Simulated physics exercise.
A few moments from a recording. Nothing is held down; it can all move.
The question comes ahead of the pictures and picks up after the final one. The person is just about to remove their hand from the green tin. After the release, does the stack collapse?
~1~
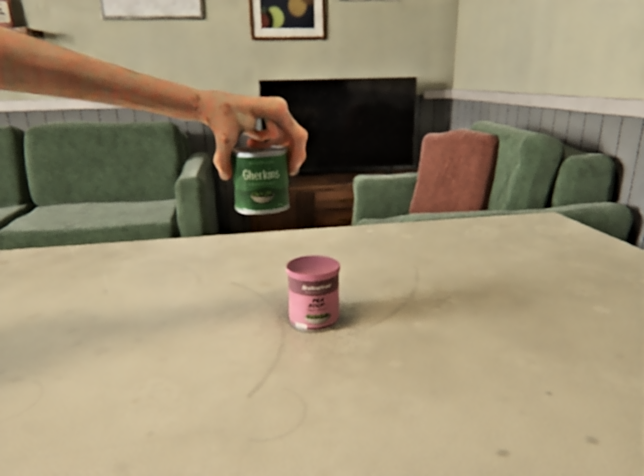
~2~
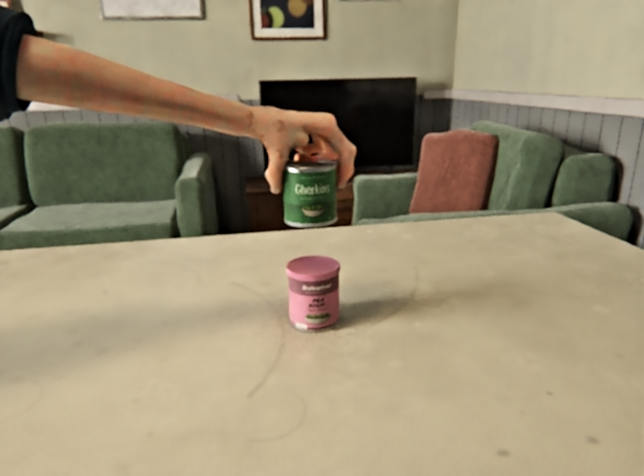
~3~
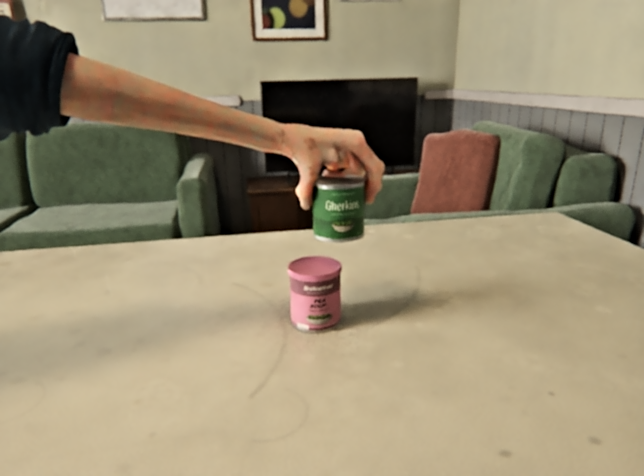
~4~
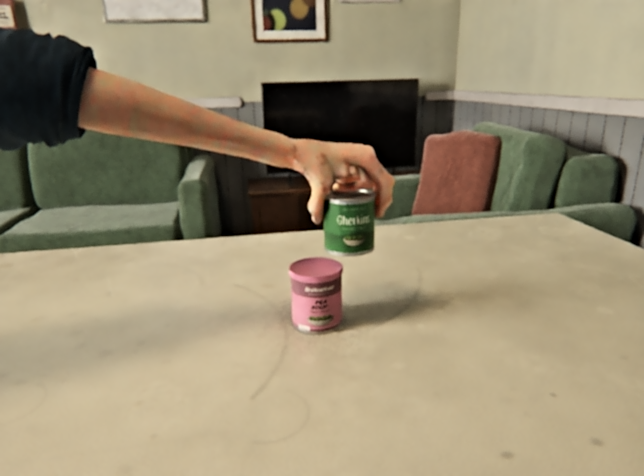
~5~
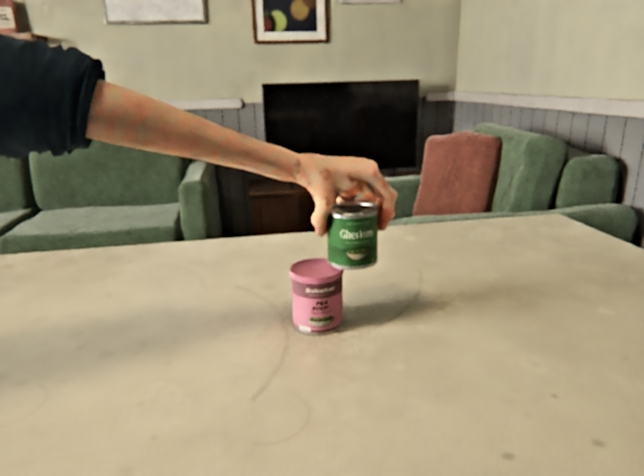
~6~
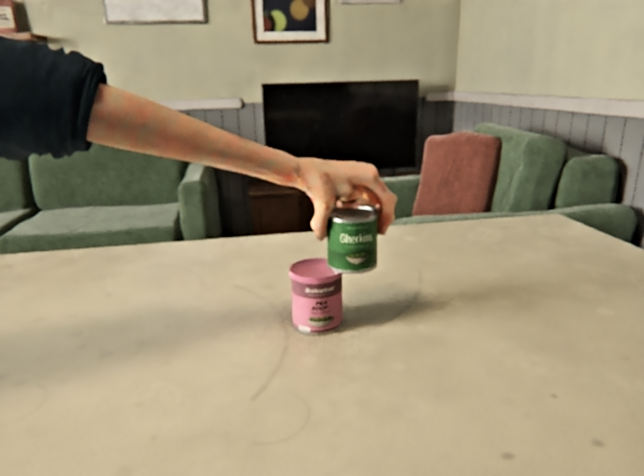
Yes, it collapses.
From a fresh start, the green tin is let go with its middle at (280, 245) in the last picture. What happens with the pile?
What happens next is that it tips over.
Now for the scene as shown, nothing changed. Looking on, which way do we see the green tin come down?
It heads rightwards.
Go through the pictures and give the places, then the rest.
In the first picture, still above its spot; green tin (261, 178); pink pot (314, 293).
In the second picture, still above its spot; green tin (310, 192); pink pot (314, 293).
In the third picture, still above its spot; green tin (339, 207); pink pot (316, 294).
In the fourth picture, still above its spot; green tin (350, 222); pink pot (317, 295).
In the fifth picture, still above its spot; green tin (352, 235); pink pot (318, 296).
In the sixth picture, in place under the hand; green tin (352, 238); pink pot (317, 296).
Then, 0.30 s later than the last frame, green tin now fallen.
Then, 1.70 s later than the last frame, nothing new.
When it is over, fallen, green tin; pink pot as before. End places, in pixels of the last picture, green tin near (399, 297). The pile comes apart.
